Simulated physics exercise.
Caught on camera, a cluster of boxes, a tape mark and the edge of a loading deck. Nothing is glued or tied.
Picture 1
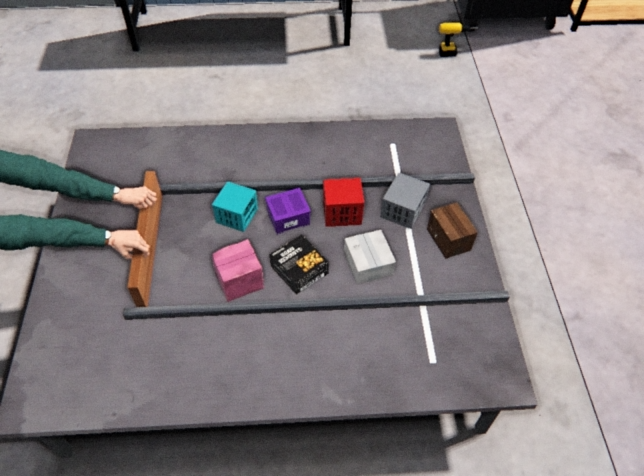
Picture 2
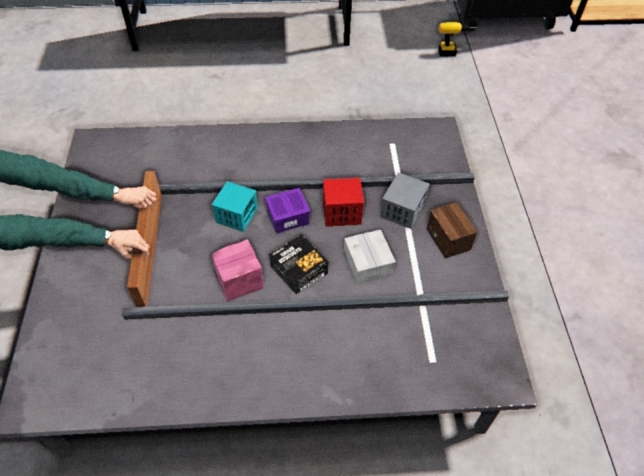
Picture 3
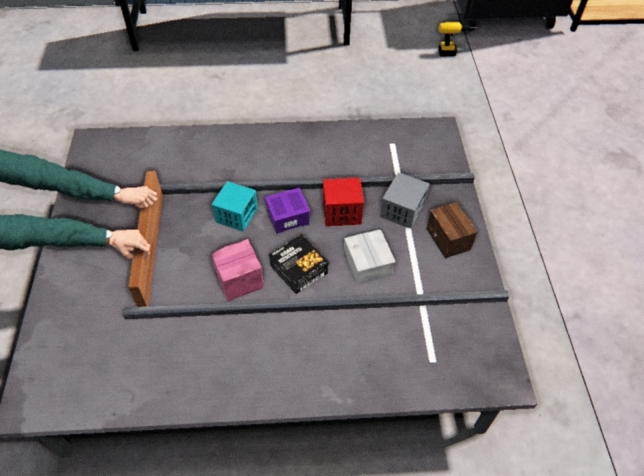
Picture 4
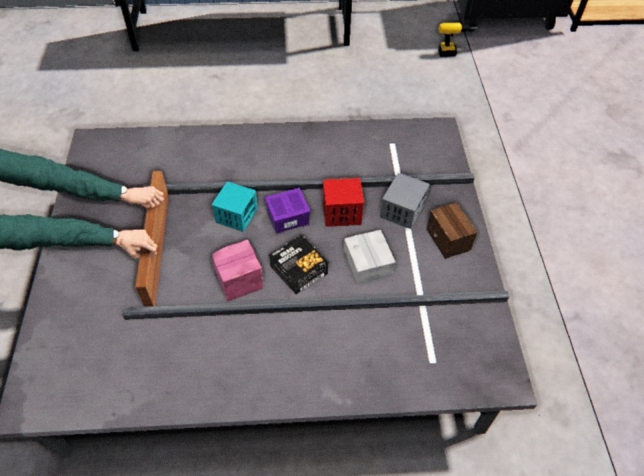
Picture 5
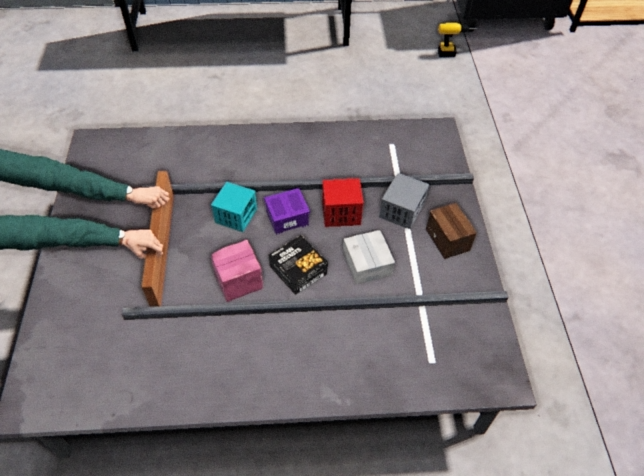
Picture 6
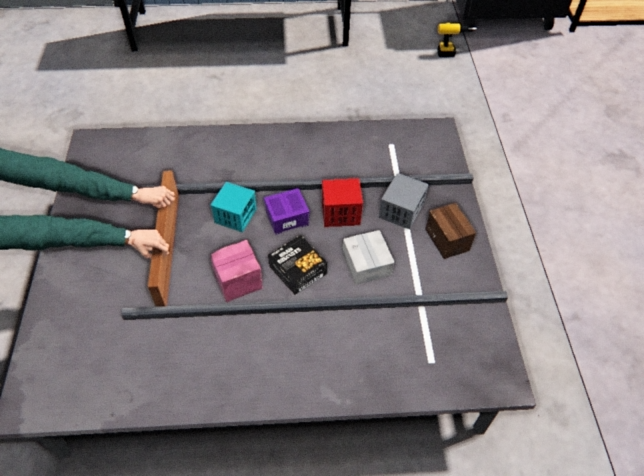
Eight boxes sit scattered on a dark grey table in a concrete-floored room, seen from above at an angle by a still camera. Teal, purple, red and grey ones lie behind pink, black and white ones, with a brown one at the right, past a white tape line. From the left, two green-sleeved hands hold a wooden plank still, then slide it slightly right, leaving the boxes unmoved.
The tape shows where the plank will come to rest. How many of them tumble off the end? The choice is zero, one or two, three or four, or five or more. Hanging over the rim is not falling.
Outcome: The number that fall off is three or four.
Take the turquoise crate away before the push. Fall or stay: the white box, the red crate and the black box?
The white box falls; the red crate holds on; the black box survives.
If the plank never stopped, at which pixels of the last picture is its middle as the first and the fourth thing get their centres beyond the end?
About (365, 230), then (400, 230).
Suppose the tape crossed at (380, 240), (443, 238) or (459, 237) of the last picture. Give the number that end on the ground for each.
The counts: 2, 5 and 6.
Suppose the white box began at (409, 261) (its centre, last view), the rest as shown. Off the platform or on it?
It goes over.
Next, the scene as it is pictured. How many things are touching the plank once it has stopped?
In contact: 2.
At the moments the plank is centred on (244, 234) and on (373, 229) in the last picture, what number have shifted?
First 4, then 8.
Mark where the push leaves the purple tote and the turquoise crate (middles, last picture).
About (454, 207), and the other about (419, 195).
Soon after, none off yet; brown box at rest near (450, 231); grey crate at rest near (403, 201); white box at rest near (368, 257).
Then, none off yet; brown box at rest near (450, 231); grey crate moved a little near (425, 199); white box moved about its own width near (405, 254).
Further on, none off yet; brown box moved about its own width near (487, 226); grey crate moved well along near (479, 192); white box moved well along near (463, 246).
At rest, the number that fall off is three or four; fallen, red crate, white box, grey crate and brown box.
